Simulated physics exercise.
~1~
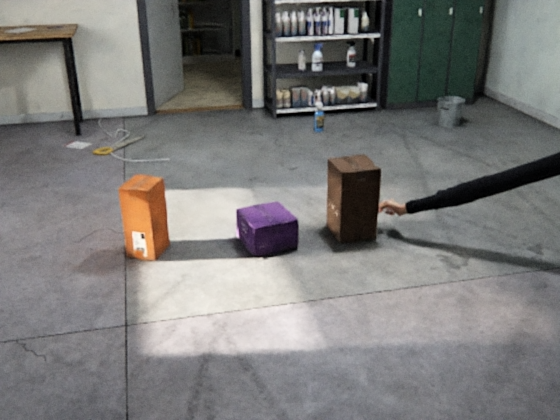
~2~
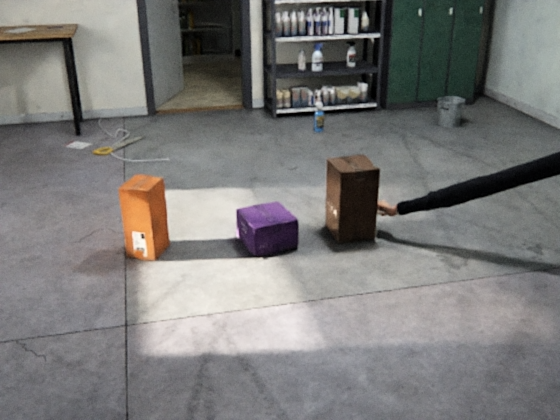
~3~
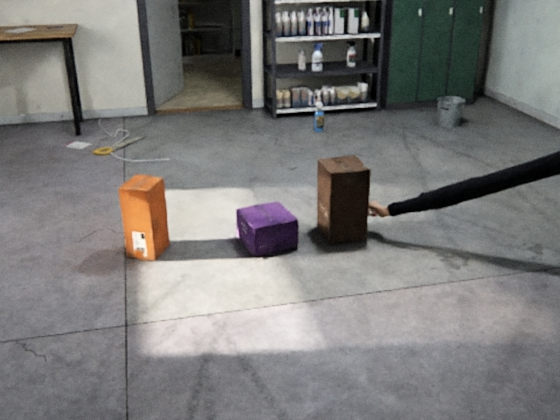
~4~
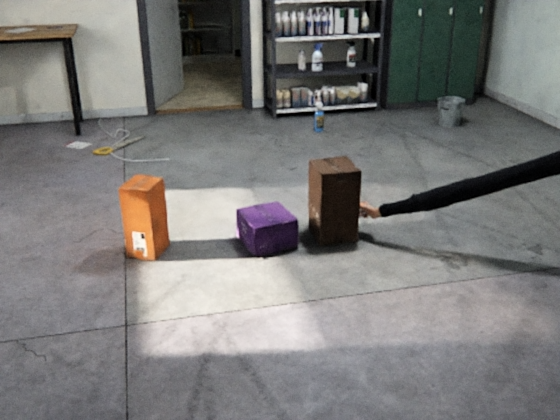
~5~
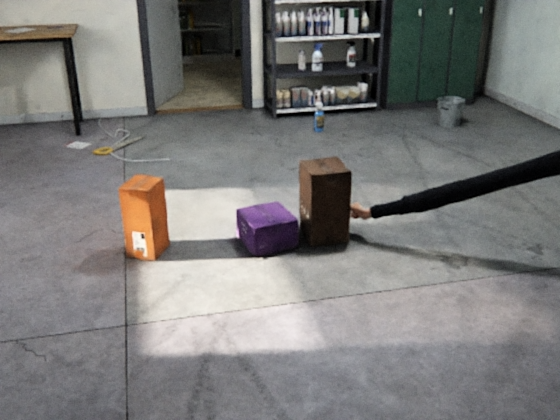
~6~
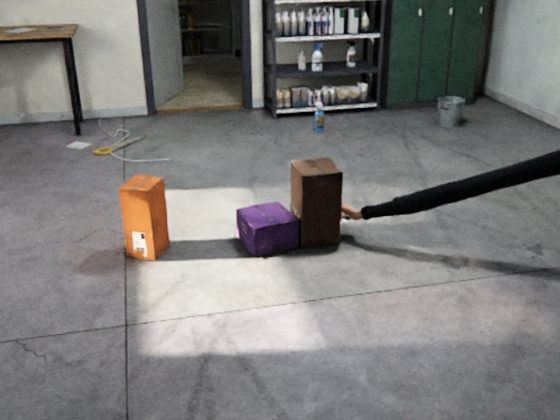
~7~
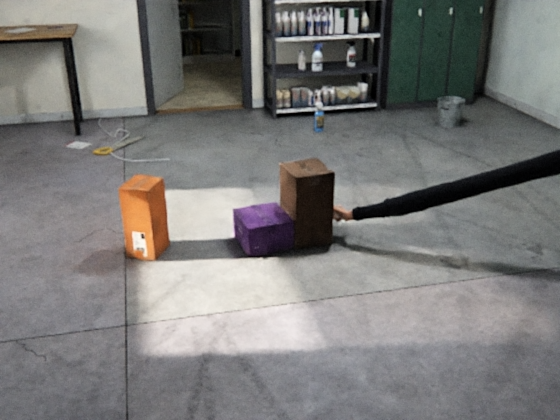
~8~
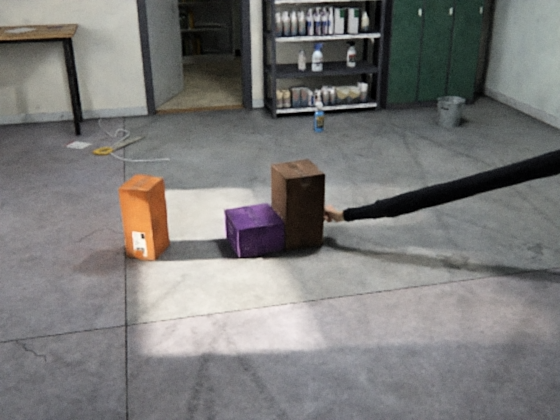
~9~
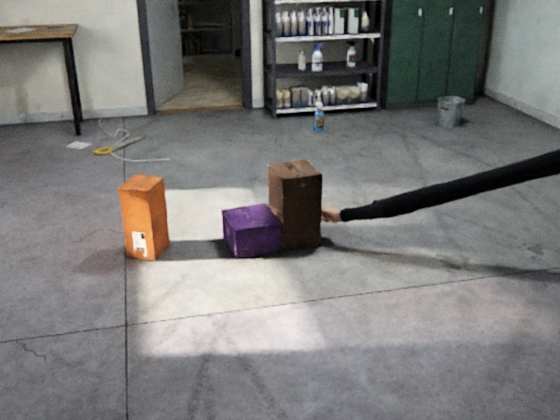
The footage shows a dark-sleeved arm reaching in from the right and pushing an upright brown box leftward across a concrete floor until it meets a purple box and nudges it slightly left, ending with both close together, the brown box still standing and the orange box unmoved.
